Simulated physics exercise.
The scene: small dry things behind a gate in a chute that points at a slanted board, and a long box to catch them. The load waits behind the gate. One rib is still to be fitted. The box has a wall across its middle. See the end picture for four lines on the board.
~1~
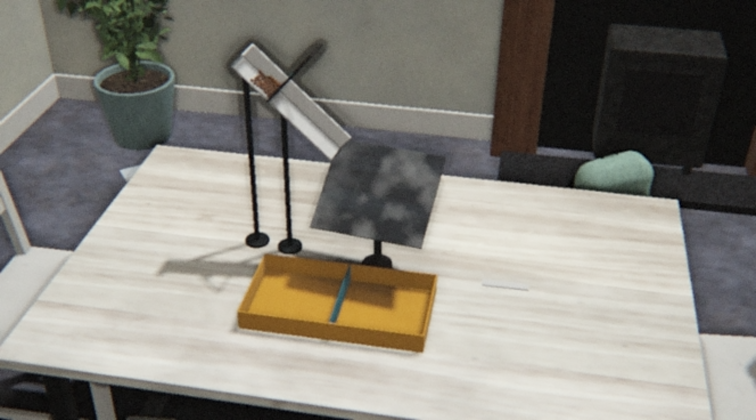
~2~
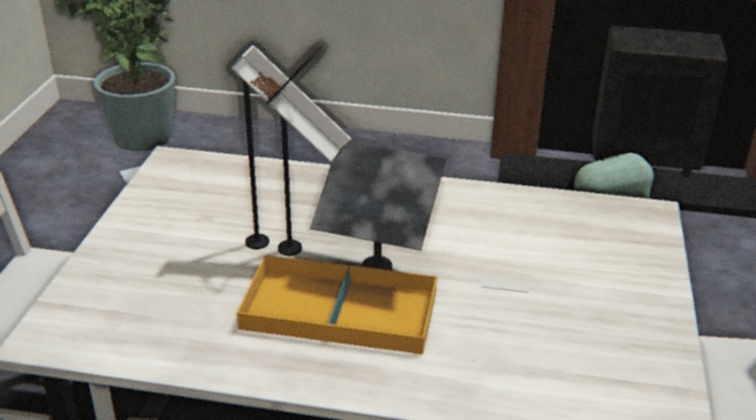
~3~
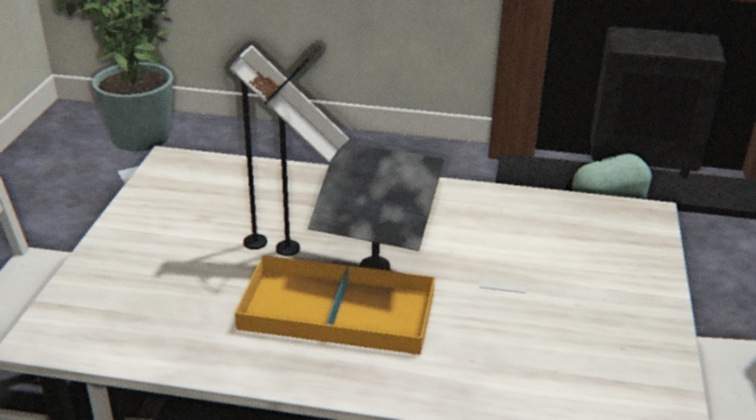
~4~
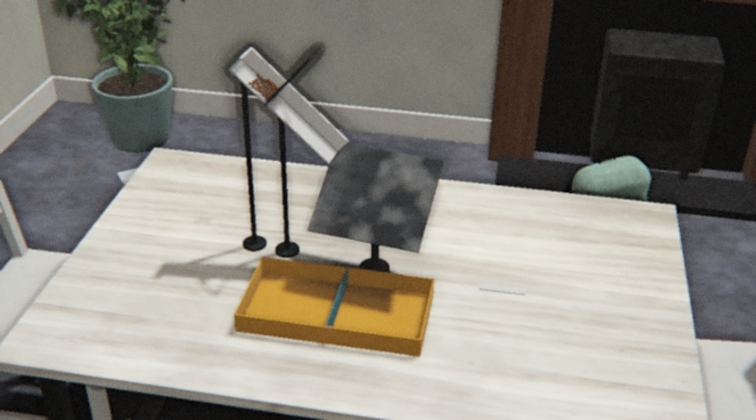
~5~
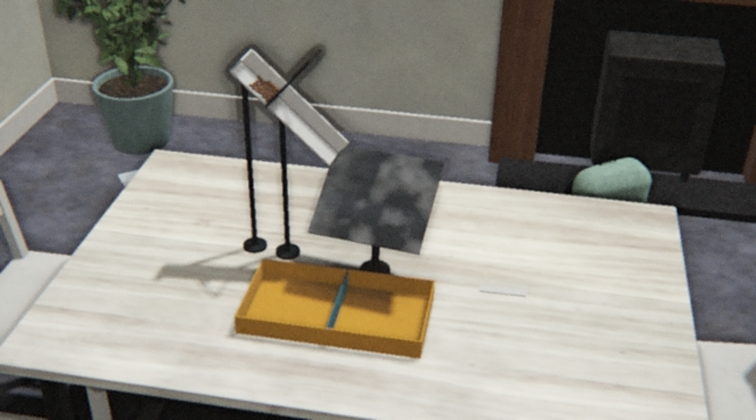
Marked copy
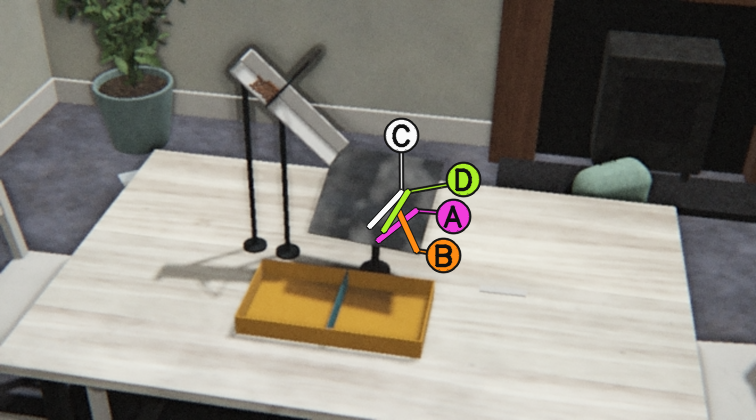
On a pale wooden table, a small brown load sat behind a dark gate in a raised chute, above a slanted dark board and a divided orange box, and nothing noticeably moved.
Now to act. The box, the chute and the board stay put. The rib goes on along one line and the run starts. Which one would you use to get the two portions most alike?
C is best.
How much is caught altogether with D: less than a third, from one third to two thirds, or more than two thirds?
Line D gives more than two thirds.
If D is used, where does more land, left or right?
The right half.
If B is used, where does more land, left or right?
More lands on the right.
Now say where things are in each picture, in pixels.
The first frame shows load behind the gate at (266, 87), cereal balls; lip of the chute at (335, 154), sloping fairly steeply.
The second frame shows middle of the board at (378, 193), tilted fairly steeply; middle of its low edge at (364, 239); of its high edge at (392, 149).
The third frame shows front corners of the box at (235, 313) and (421, 338); front end of its middle wall at (327, 325).
The fourth frame shows middle of the load at (264, 90); lip at (333, 158).
The fifth frame shows middle of the load at (264, 92); lip at (333, 159).
On the marked copy, line A from (415, 210) to (378, 240); line B from (398, 210) to (416, 250); line C from (401, 192) to (369, 226); line D from (407, 191) to (383, 230).
If A is chosen, of what is caught, about a quarter in the left half, most in the right.
If B is chosen, of what is caught, a small part in the left half, nearly all in the right.
If C is chosen, of what is caught, about two thirds in the left half, about a third in the right.
If D is chosen, of what is caught, a small part in the left half, most in the right.
